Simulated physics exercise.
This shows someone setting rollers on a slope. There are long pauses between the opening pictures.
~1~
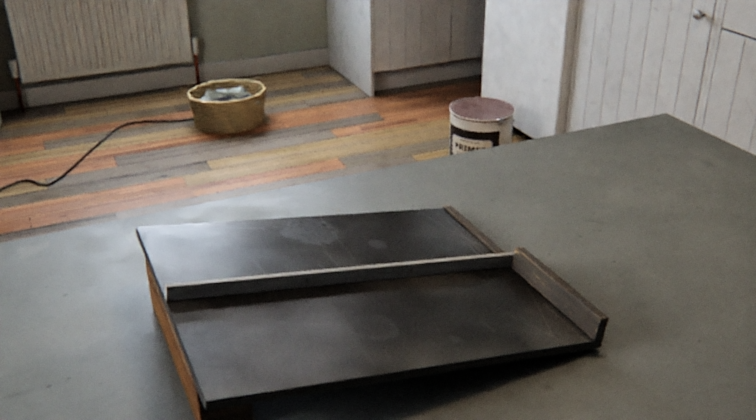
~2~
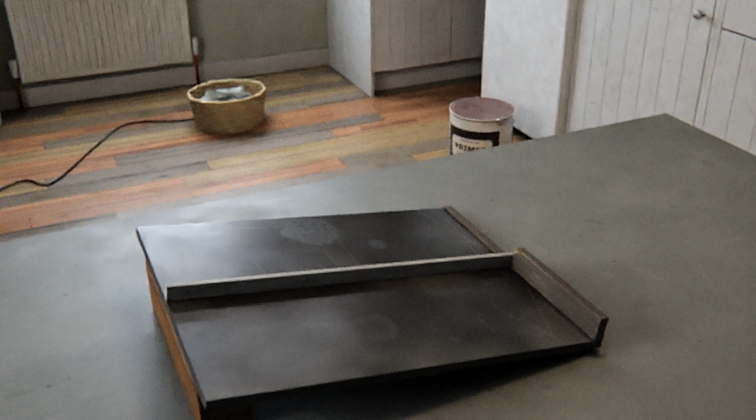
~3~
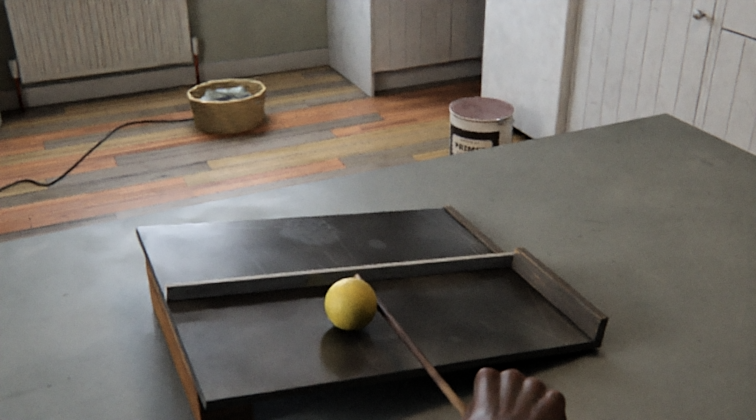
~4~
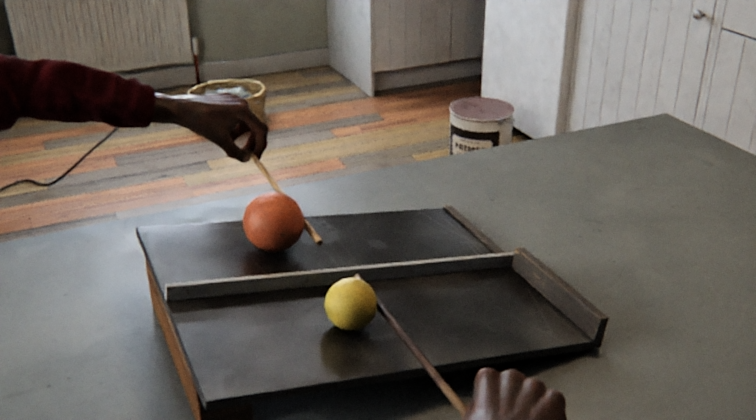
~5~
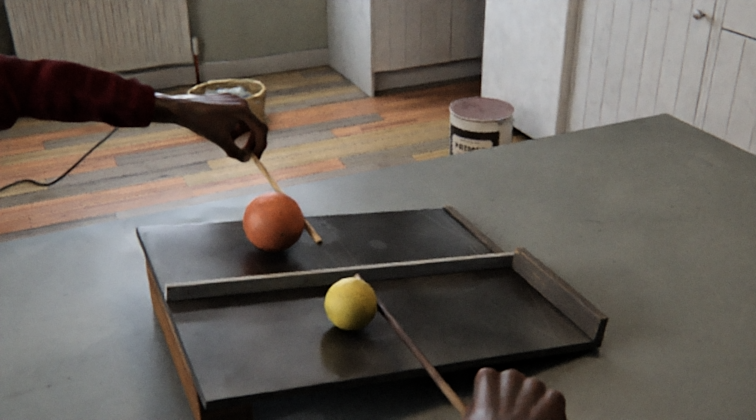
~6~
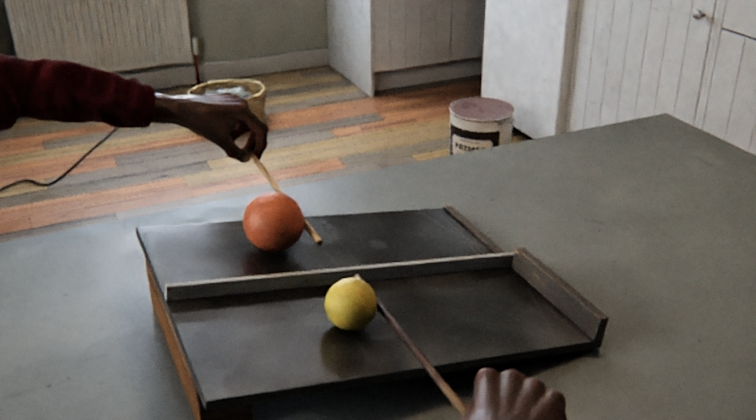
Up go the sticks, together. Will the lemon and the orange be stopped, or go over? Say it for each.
In the end the lemon stops on the board; the orange rolls off the board.
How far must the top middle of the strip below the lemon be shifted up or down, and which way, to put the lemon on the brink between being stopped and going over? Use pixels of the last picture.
A shift of 12 pixels, going down.
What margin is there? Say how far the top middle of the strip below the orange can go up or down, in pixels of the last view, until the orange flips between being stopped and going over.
Roughly 8 pixels up.
Then, 0.72 s past the last view, lemon rolling on the board near (524, 285); orange rolling on the board near (433, 213).
Finally, the lemon gets caught, near (535, 284); the orange runs past the strip.
